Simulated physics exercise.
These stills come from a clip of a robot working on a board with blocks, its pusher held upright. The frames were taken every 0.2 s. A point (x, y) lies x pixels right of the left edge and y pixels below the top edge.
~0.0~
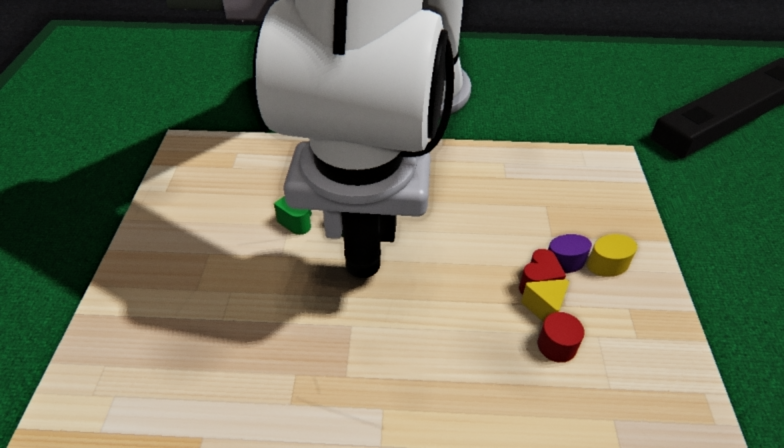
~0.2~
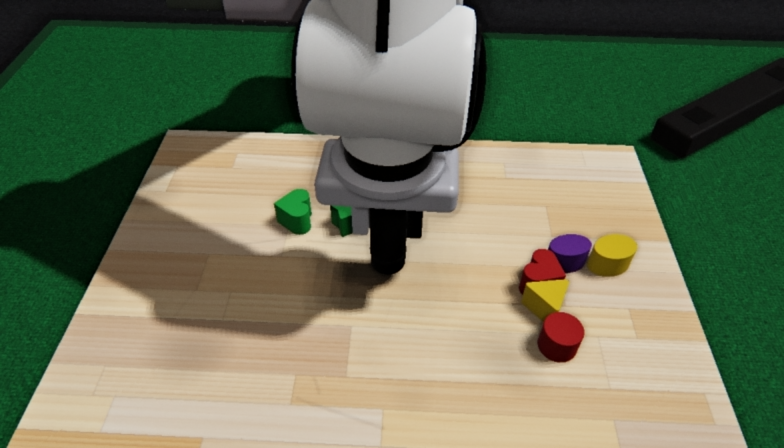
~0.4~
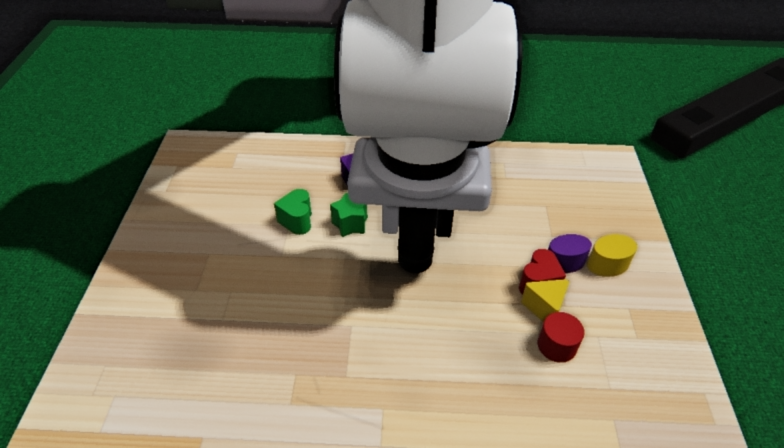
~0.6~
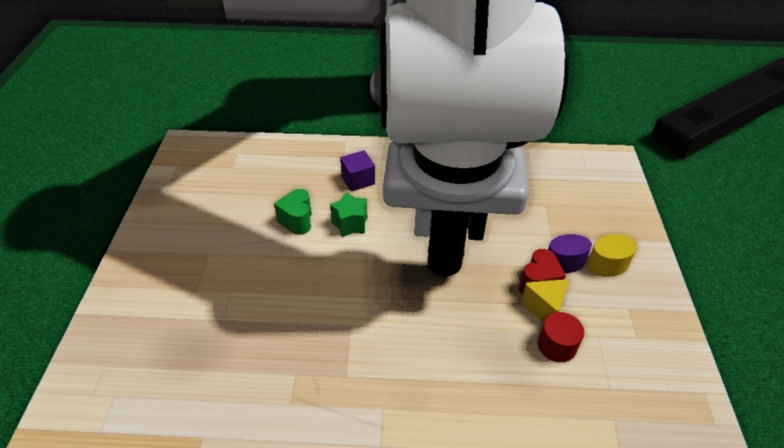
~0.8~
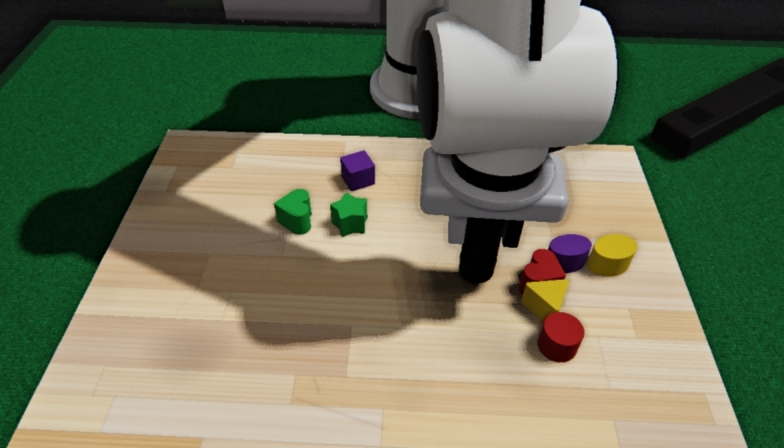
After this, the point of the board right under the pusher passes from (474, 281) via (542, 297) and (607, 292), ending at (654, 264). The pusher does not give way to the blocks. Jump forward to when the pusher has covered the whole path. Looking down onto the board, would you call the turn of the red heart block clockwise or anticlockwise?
Counter-clockwise, from overhead.
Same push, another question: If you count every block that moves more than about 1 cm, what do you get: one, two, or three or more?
The way I see it, the answer is three or more.
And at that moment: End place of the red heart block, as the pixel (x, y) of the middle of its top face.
The top centre is at (609, 243).
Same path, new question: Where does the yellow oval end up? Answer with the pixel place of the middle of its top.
My prediction: (628, 224).
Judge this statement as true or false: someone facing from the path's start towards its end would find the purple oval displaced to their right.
That statement is not accurate.
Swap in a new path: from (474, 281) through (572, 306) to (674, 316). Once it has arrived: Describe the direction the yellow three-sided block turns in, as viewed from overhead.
From above, clockwise.
What follows on the original path. One third of the way, pusher at (545, 287); red heart block at (571, 265), turned 70° anticlockwise; yellow three-sided block at (586, 302); purple oval at (573, 241).
Two thirds of the way, pusher at (612, 281); red heart block at (603, 249); yellow three-sided block at (618, 314), turned 65° clockwise; purple oval at (574, 234), turned 25° anticlockwise; yellow oval at (626, 234), turned 40° clockwise.
At the end, pusher at (659, 254); red heart block at (609, 243), turned 165° anticlockwise; yellow three-sided block at (618, 314), turned 65° clockwise; purple oval at (573, 234), turned 25° anticlockwise; yellow oval at (628, 224), turned 60° clockwise.
